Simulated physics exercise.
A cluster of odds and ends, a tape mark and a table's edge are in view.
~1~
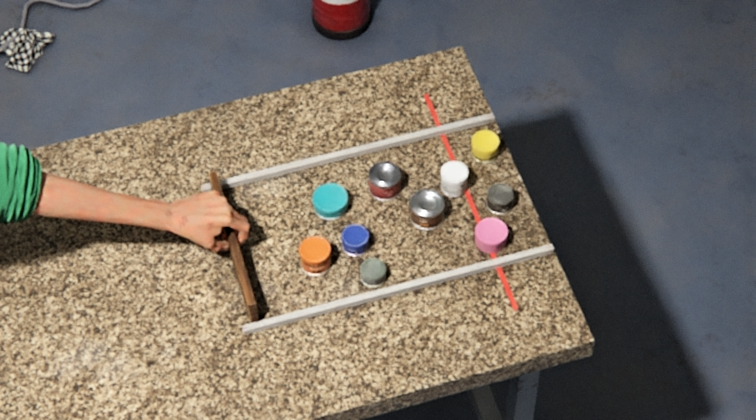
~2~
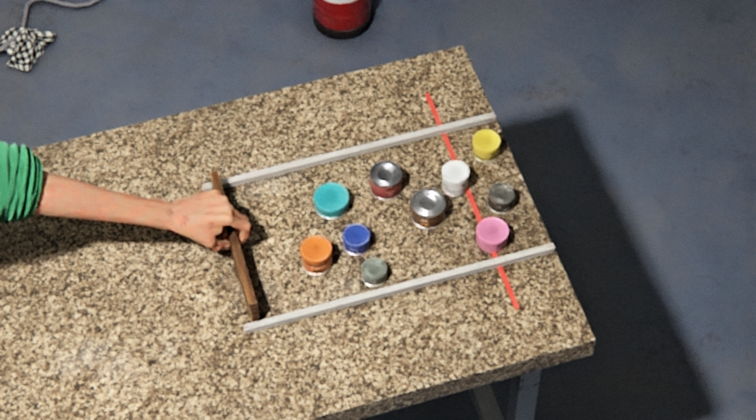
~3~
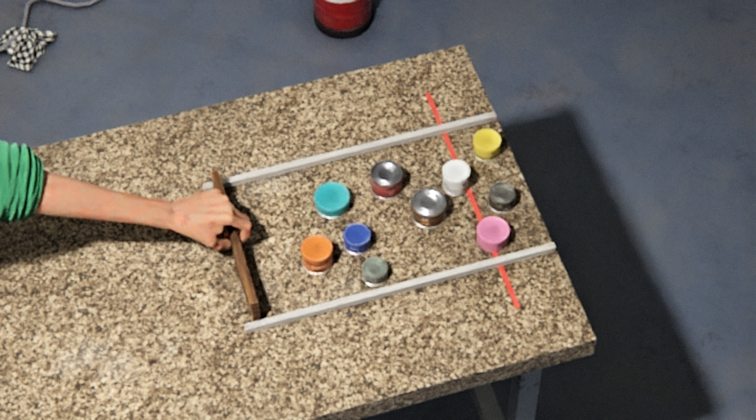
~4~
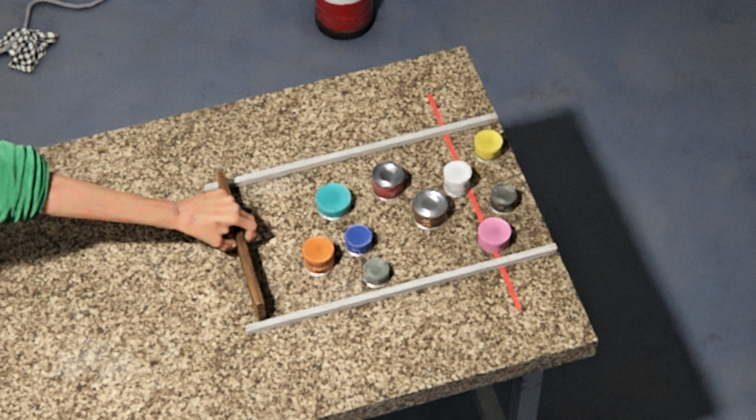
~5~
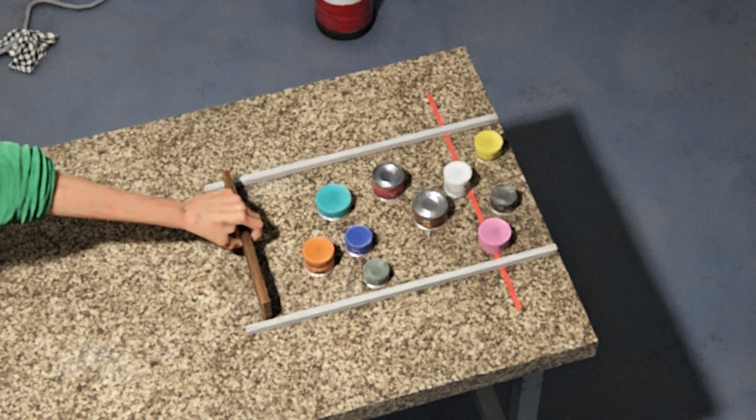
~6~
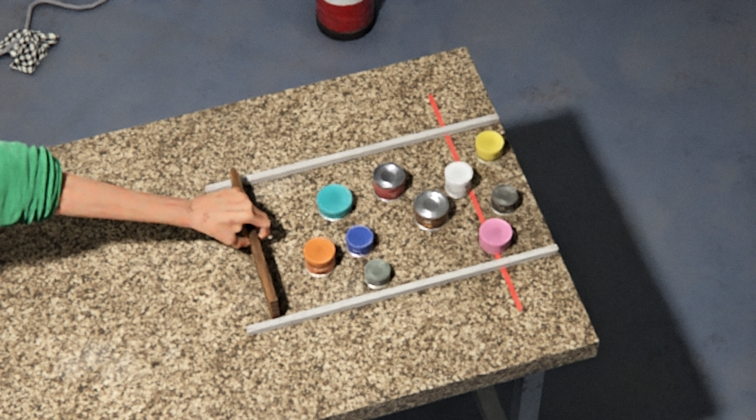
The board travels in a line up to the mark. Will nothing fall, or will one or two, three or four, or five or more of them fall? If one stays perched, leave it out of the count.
One or two fall.
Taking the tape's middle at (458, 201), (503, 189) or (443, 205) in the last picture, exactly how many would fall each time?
Down on the floor: 0, 5 and 0.
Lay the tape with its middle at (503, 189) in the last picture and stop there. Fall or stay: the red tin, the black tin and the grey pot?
Going in order, the red tin keeps its spot, then the black tin goes off the edge, then the grey pot keeps its spot.
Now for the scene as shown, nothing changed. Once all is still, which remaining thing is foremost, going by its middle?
Foremost: The yellow tin.
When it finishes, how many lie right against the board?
It's touching 4 at the end.
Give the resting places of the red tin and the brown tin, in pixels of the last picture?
The first sits around (480, 137), while the other sits around (519, 191).
Early on, none off yet; yellow tin at rest near (489, 148); black tin at rest near (504, 200); pink tub at rest near (495, 236).
Finally, the number that fall off is one or two; lost, black tin.
